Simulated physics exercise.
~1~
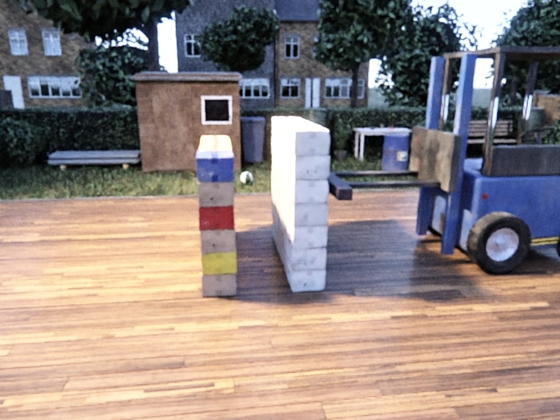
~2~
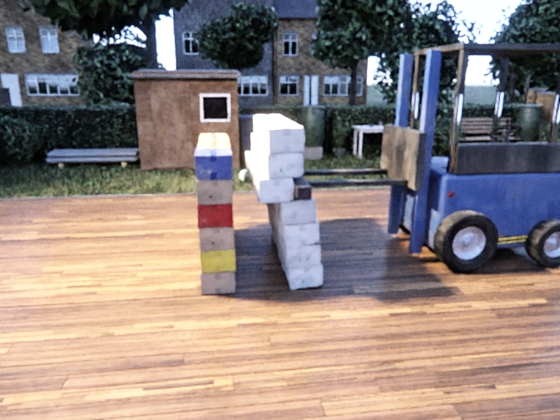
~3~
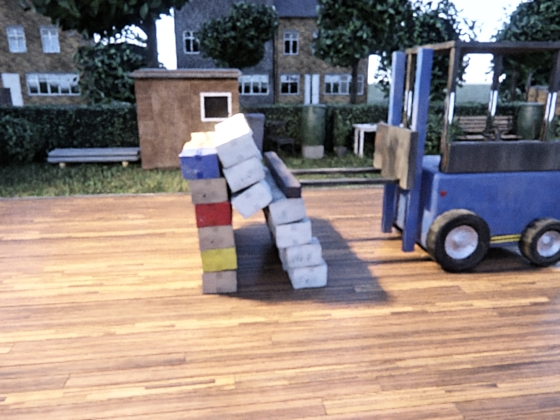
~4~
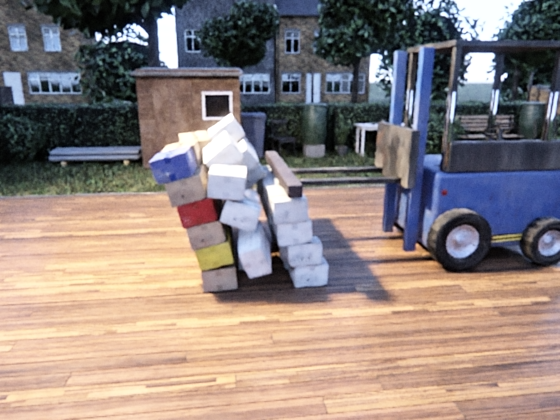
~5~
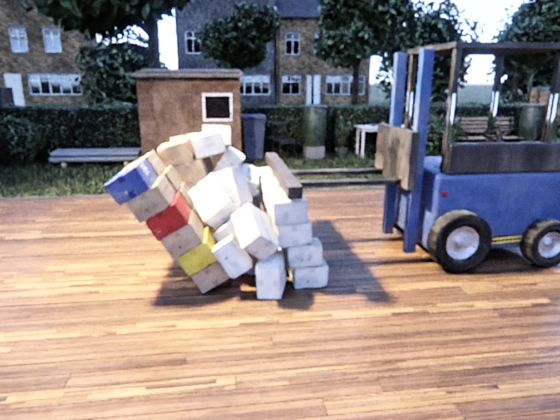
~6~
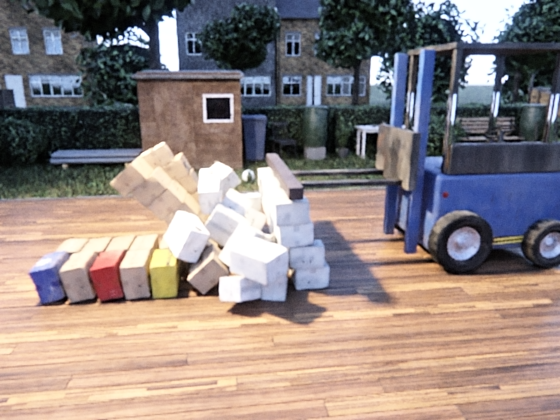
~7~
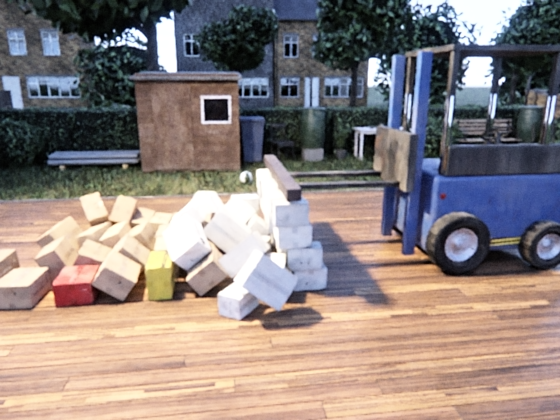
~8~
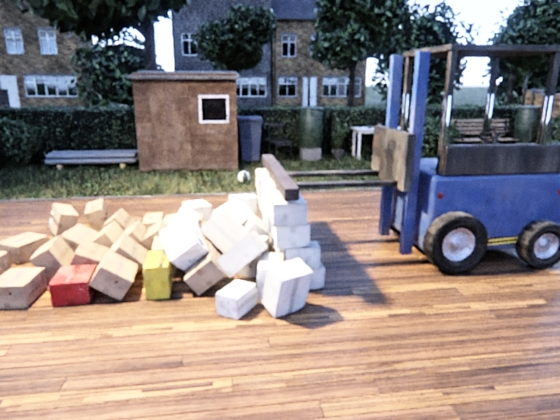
A blue forklift with a dark beam across its forks drives left across a wooden floor toward a white stack of blocks, beside a second, tan stack with blue, red and yellow blocks in it. The beam pushes into the white wall, whose upper part tips left onto its neighbour as the truck stops. The tan stack leans, tilts further and topples leftward, its coloured blocks landing in a row before tumbling apart. White blocks slump after them. At the end, rubble covers the floor, with red and yellow blocks visible, while the beam rests atop the white wall's remaining lower part.
